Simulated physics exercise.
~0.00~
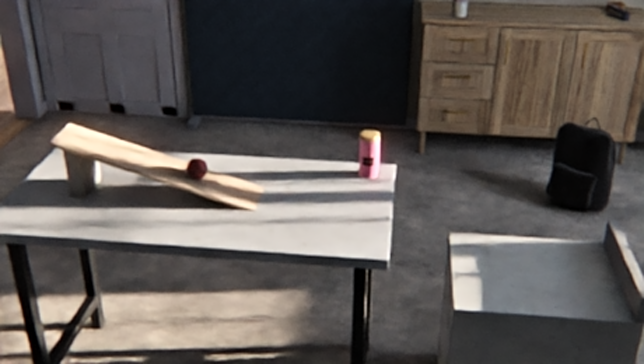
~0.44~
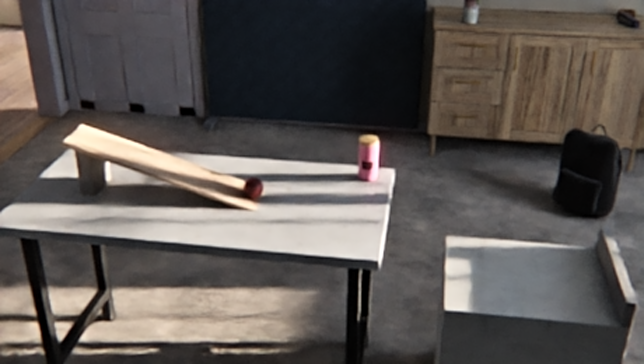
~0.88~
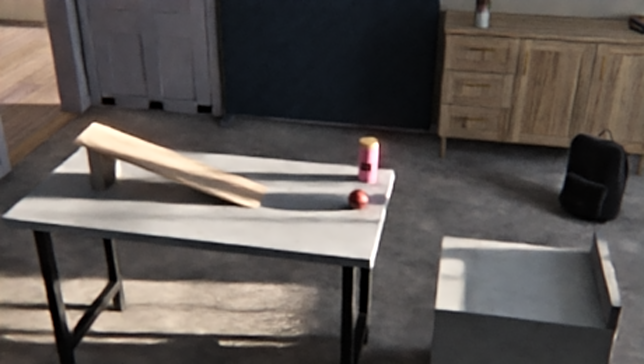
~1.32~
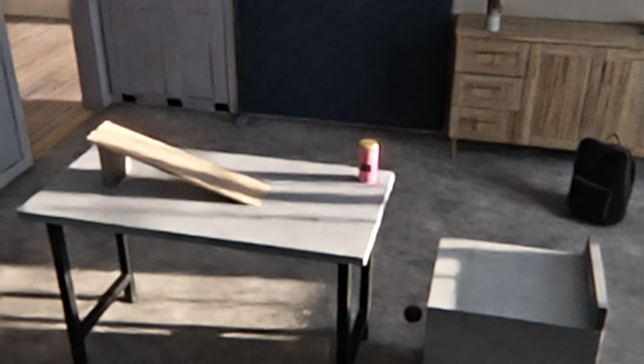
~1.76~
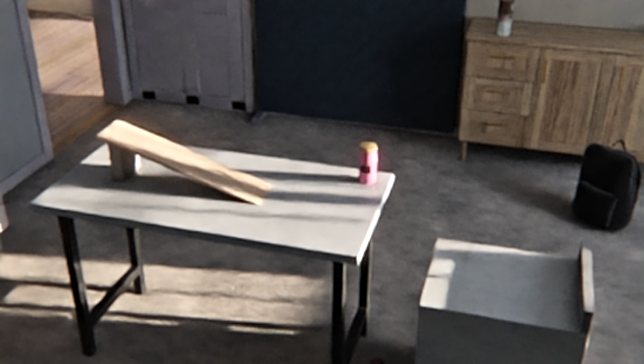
In the video, a red ball rolls down a wooden ramp on a table, passes a pink jar that stays in place, and goes off the right edge, dropping into the gap before a lower grey surface, ending near the floor as the view drifts slightly.
